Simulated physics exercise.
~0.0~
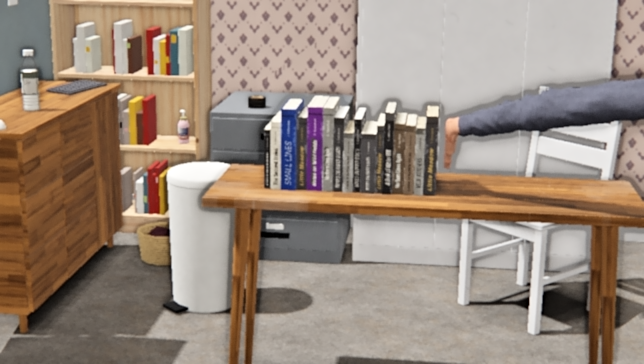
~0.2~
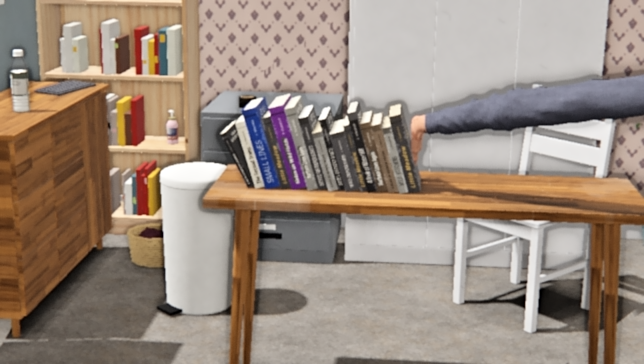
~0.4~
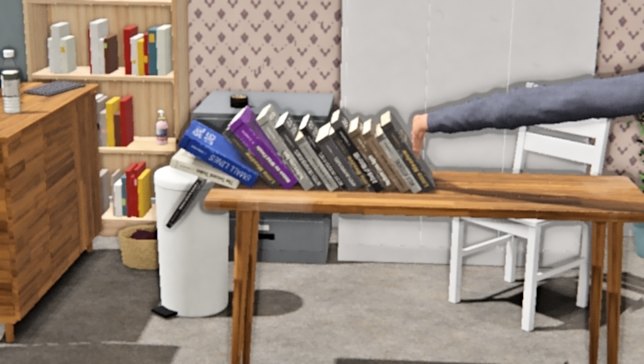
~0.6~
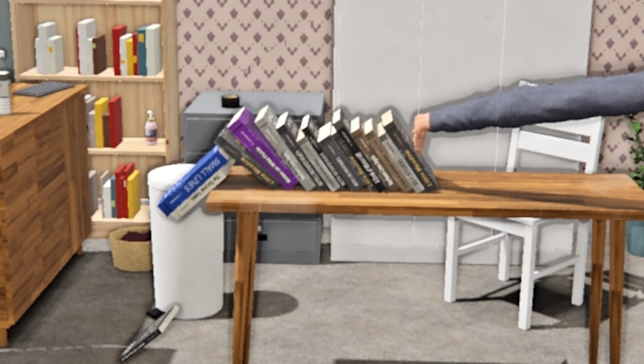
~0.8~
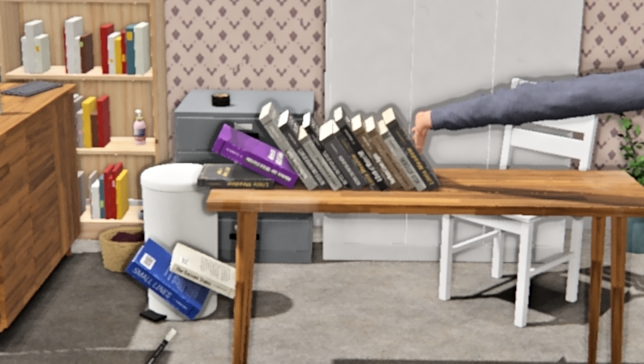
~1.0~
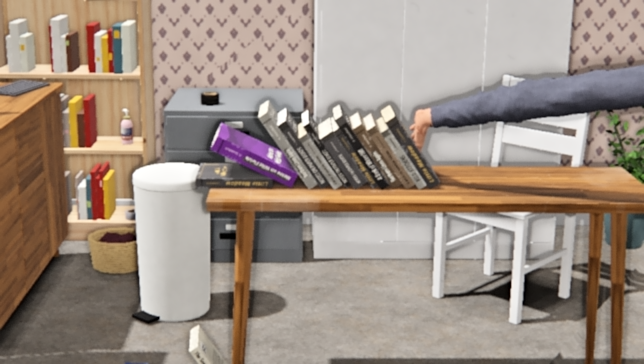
A hand pushes a row of books left, toppling a few off the table's edge.
